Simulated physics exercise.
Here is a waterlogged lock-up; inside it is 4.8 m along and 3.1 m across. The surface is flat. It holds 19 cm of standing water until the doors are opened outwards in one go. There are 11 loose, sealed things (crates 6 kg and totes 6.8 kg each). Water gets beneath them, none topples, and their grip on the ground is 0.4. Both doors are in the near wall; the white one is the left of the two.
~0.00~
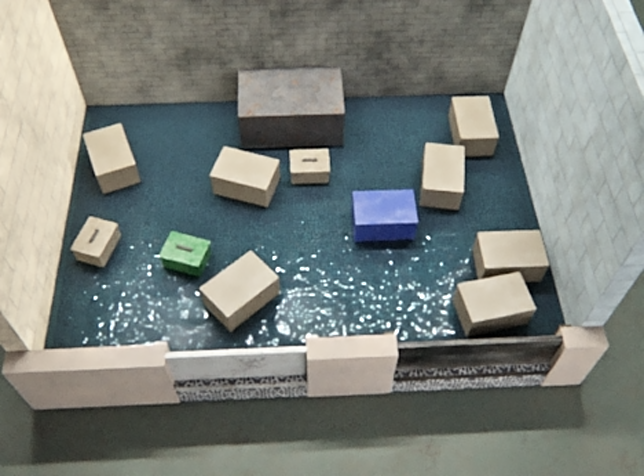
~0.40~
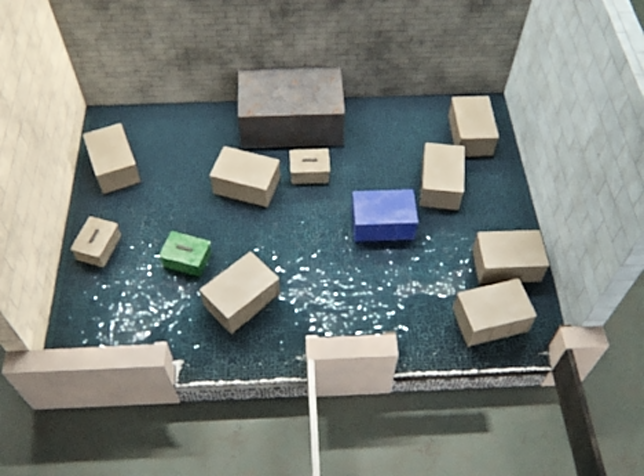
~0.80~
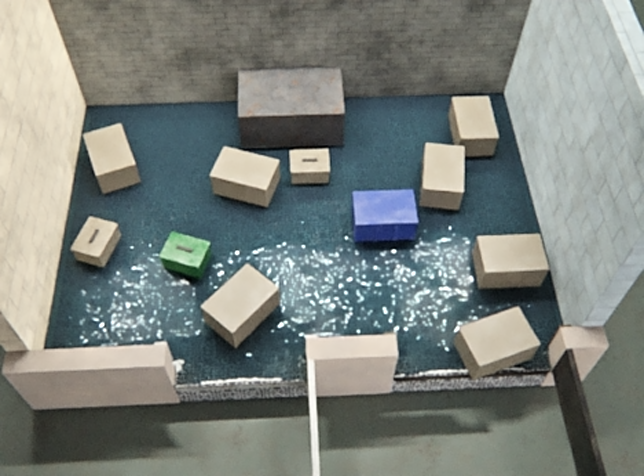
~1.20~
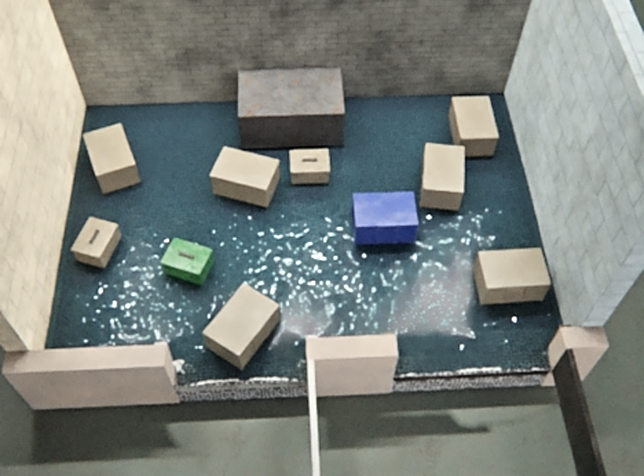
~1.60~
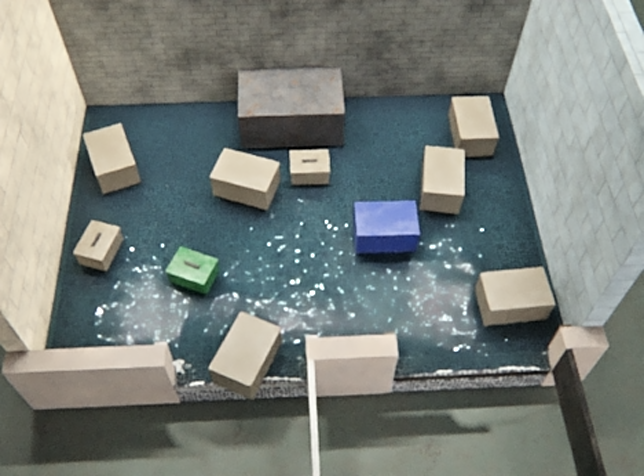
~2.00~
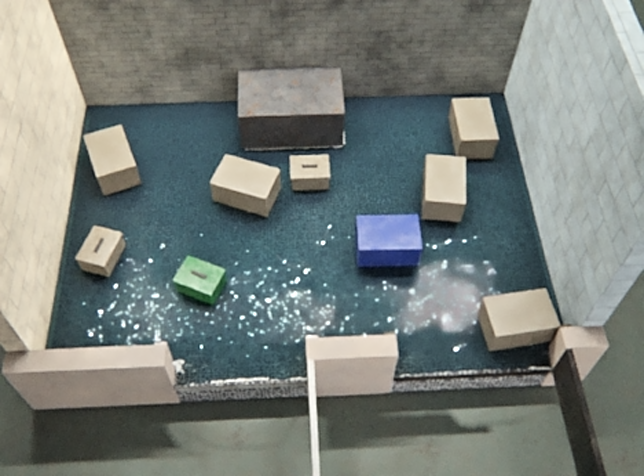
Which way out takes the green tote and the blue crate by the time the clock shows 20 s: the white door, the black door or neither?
The green tote: White door; the blue crate: Black door.
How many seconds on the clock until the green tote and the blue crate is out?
At about 4.0 and 4.5 s.
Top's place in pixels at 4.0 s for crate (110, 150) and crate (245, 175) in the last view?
Near (114, 181) and (270, 216).
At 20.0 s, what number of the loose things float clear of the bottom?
At that moment 0.
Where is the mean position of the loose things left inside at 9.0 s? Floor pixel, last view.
Near (348, 270).
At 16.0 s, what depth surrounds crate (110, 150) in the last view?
Roughly 5 cm.
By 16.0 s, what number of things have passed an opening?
10 of them.
After 4.0 s the green tote has gone out by the white door; the blue crate is near (435, 316), 1.2 m from its start, afloat; 4 of 11 are out; 7 afloat.
After 9.0 s the green tote has gone out by the white door; the blue crate has gone out by the black door; 7 of 11 are out; 4 afloat.
After 16.0 s the green tote has gone out by the white door; the blue crate has gone out by the black door; 10 of 11 are out; 1 afloat.
After 20.0 s the green tote has gone out by the white door; the blue crate has gone out by the black door; 11 of 11 are out; 0 afloat.
